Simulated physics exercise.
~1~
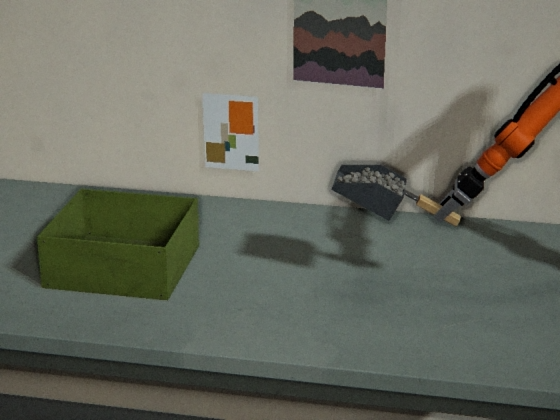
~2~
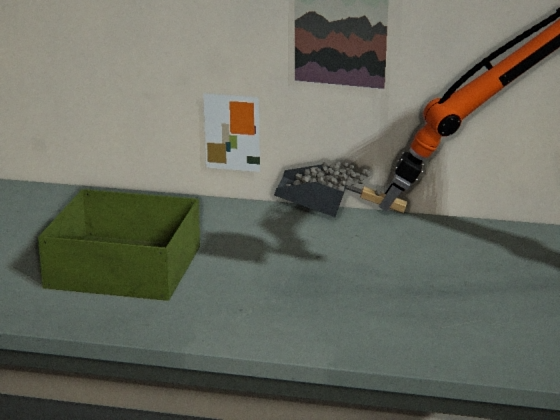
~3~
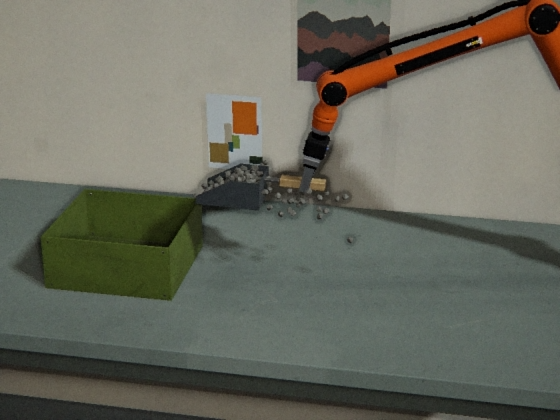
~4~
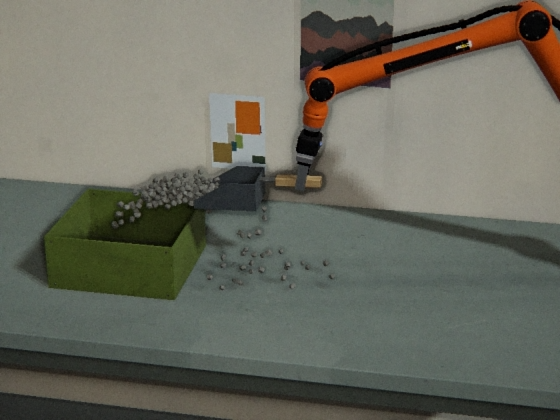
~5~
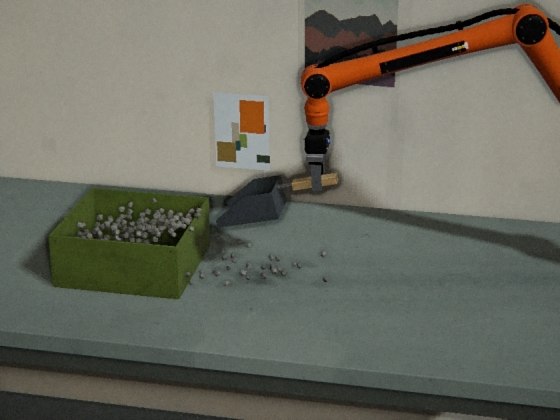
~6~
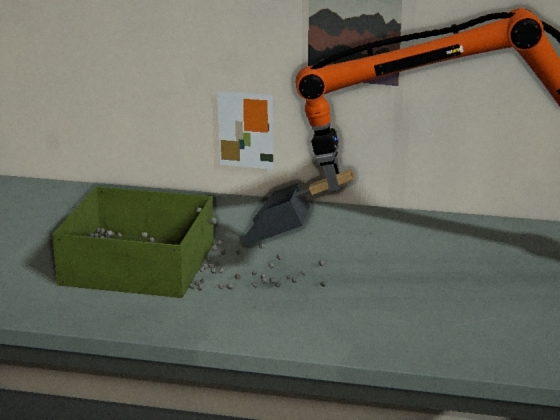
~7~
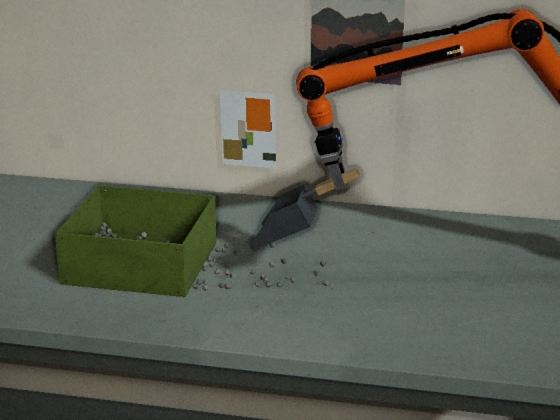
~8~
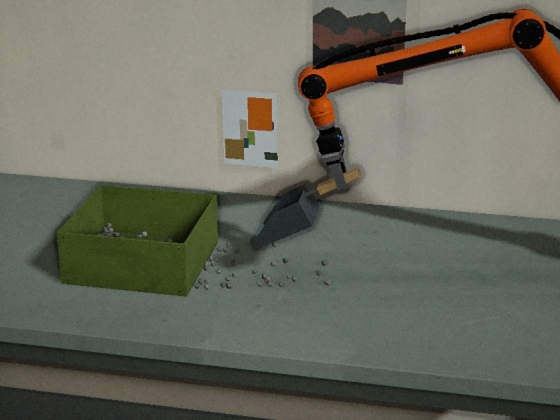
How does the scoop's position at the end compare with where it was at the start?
At the start the scoop was held well to the right of the green box, and by the end it was farther left and slightly lower, close to the box's right side.
